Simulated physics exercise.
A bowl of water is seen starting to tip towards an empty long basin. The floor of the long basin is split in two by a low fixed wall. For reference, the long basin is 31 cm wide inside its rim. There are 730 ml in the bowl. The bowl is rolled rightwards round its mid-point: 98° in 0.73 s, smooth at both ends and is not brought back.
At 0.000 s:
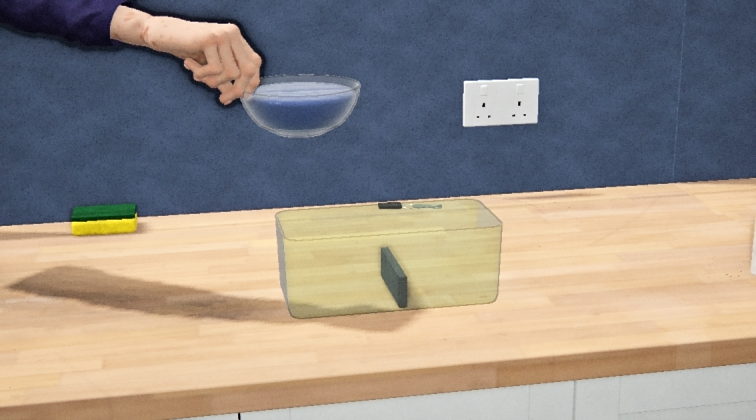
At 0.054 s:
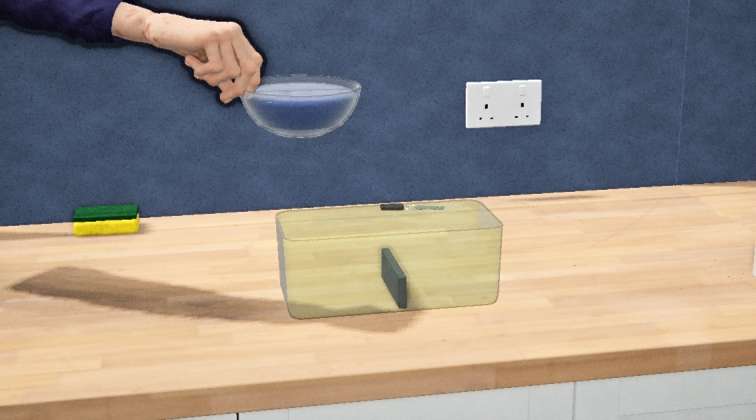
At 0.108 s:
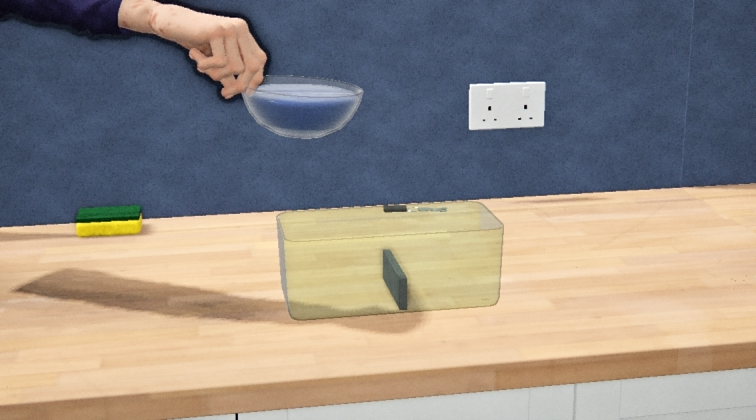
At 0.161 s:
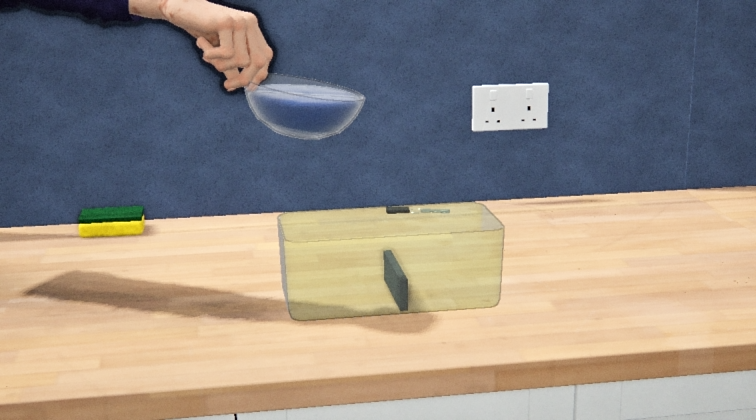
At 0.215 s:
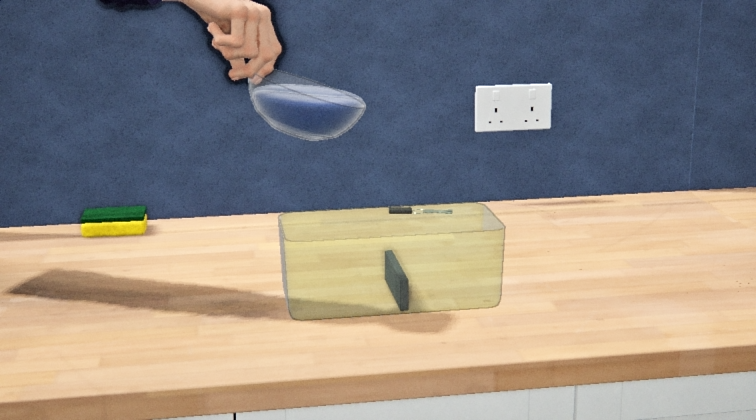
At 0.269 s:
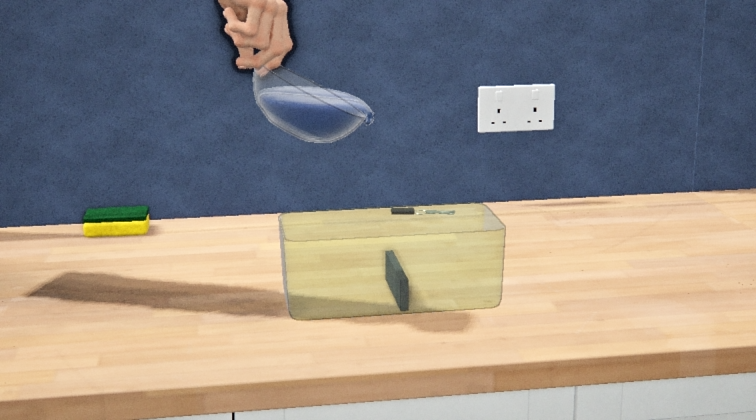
A clear bowl of blue-looking water, held at its left rim by a hand above a clear, yellowish long basin on a wooden worktop, stays nearly level at first, then tilts steadily rightwards until liquid reaches its lowered right edge.
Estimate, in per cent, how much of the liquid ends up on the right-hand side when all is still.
62 %.
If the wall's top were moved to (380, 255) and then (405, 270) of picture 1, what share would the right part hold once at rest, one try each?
I'd say 80 percent on the first go, 45 percent on the next.
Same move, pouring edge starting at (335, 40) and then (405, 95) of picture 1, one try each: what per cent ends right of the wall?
Try 1: 45 %; try 2: 80 %.
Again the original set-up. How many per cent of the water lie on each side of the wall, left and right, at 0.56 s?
3 left and 40 right, roughly.
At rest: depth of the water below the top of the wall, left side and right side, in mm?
Noted: Left near 36 mm, right near 22 mm.
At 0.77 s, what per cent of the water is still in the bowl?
Close to 0 percent of the total.
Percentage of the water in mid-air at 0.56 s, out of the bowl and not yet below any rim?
Near 46 per cent at that moment.
Then, 0.56 s in, the tilt is 85° and 11 per cent is still to pour, 3 is left of the wall and 40 right of it.
Then, 0.77 s in, the tilt is 98° and 0 per cent is still to pour, 30 is left of the wall and 62 right of it.
Then, 0.99 s in, the tilt is 98° and 0 per cent is still to pour, 35 is left of the wall and 62 right of it.
Then, 1.23 s in, the tilt is 98° and 0 per cent is still to pour, 36 is left of the wall and 62 right of it.
Finally, 36 per cent lies left of the wall, 62 right of it and 2 outside.
